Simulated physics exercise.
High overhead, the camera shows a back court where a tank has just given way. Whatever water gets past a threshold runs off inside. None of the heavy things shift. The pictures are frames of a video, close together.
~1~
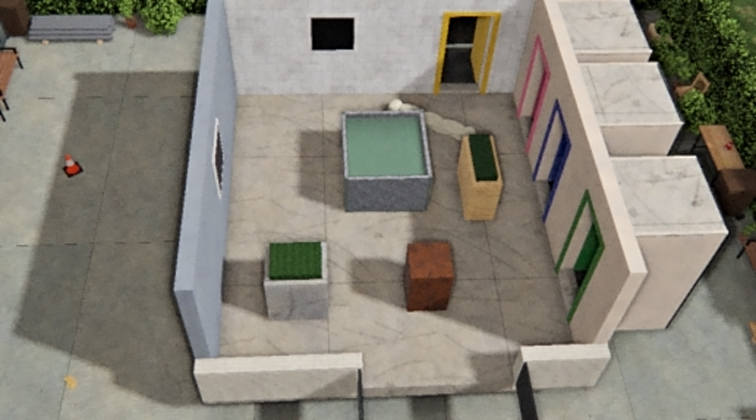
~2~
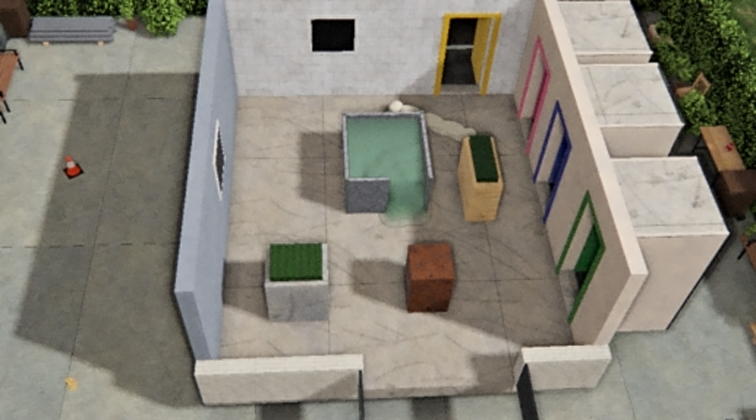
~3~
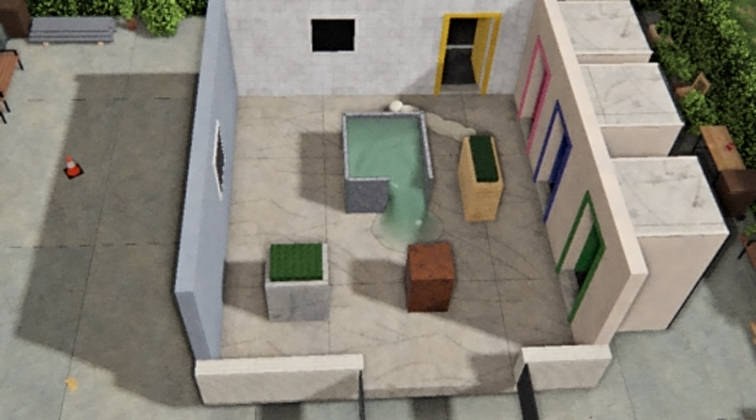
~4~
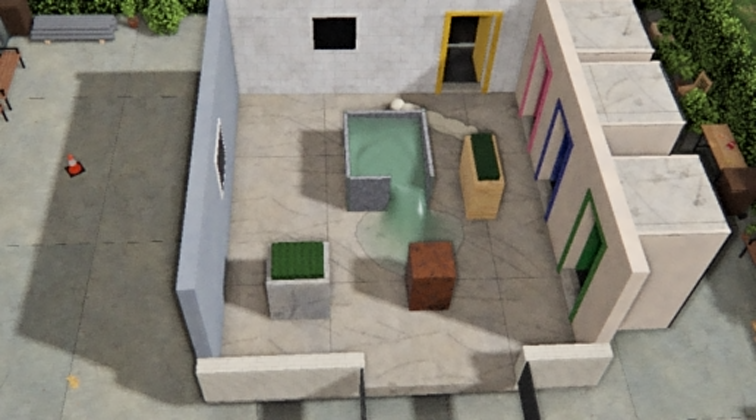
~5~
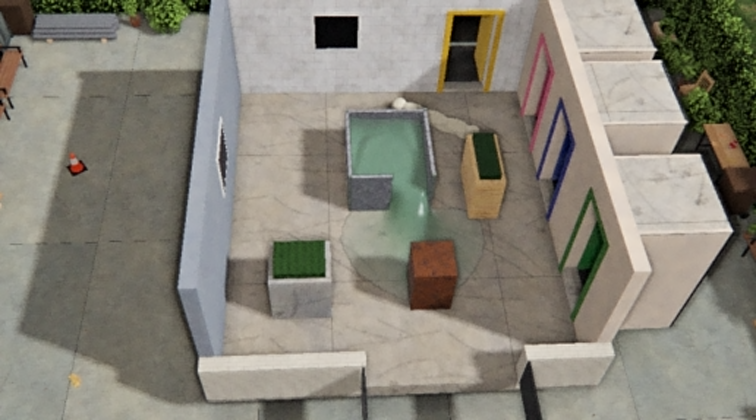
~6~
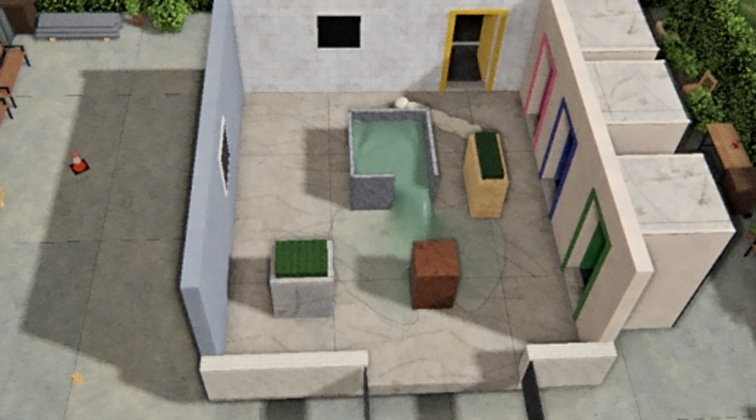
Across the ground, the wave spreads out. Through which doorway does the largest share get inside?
The green doorway.
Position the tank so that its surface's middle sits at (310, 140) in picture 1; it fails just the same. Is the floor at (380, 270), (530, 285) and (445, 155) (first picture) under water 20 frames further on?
Log, spots in order: Taken by the flood / taken by the flood / unwetted.
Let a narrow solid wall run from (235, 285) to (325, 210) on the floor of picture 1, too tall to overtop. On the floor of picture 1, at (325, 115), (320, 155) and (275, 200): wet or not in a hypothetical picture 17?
One by one: Unwetted, unwetted, unwetted.
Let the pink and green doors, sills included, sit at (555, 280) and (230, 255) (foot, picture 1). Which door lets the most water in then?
Looks like it's the pink-painted one.
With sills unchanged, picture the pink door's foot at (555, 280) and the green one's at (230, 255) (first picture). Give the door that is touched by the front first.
Earliest: The one in pink.
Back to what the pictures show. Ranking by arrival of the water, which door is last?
It's the yellow door.
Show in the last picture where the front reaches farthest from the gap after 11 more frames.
Close to (224, 376).
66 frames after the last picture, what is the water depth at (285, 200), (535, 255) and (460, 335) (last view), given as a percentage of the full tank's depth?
Respectively 2, 6 and 6 per cent.
A moment on, water covers 30 % of the floor; pink door not reached, yellow door not reached, green door wet at the sill, nothing in, blue door not reached.
Next, water covers 35 % of the floor; pink door not reached, yellow door not reached, green door a trickle in, blue door not reached.
Then, water covers 45 % of the floor; pink door not reached, yellow door not reached, green door some in, blue door wet at the sill, nothing in.
Later, water covers 70 % of the floor; pink door wet at the sill, nothing in, yellow door not reached, green door some in, blue door wet at the sill, nothing in.
In the end, water covers 90 % of the floor; pink door wet at the sill, nothing in, yellow door wet at the sill, nothing in, green door some in, blue door wet at the sill, nothing in; the green door has let in the most.
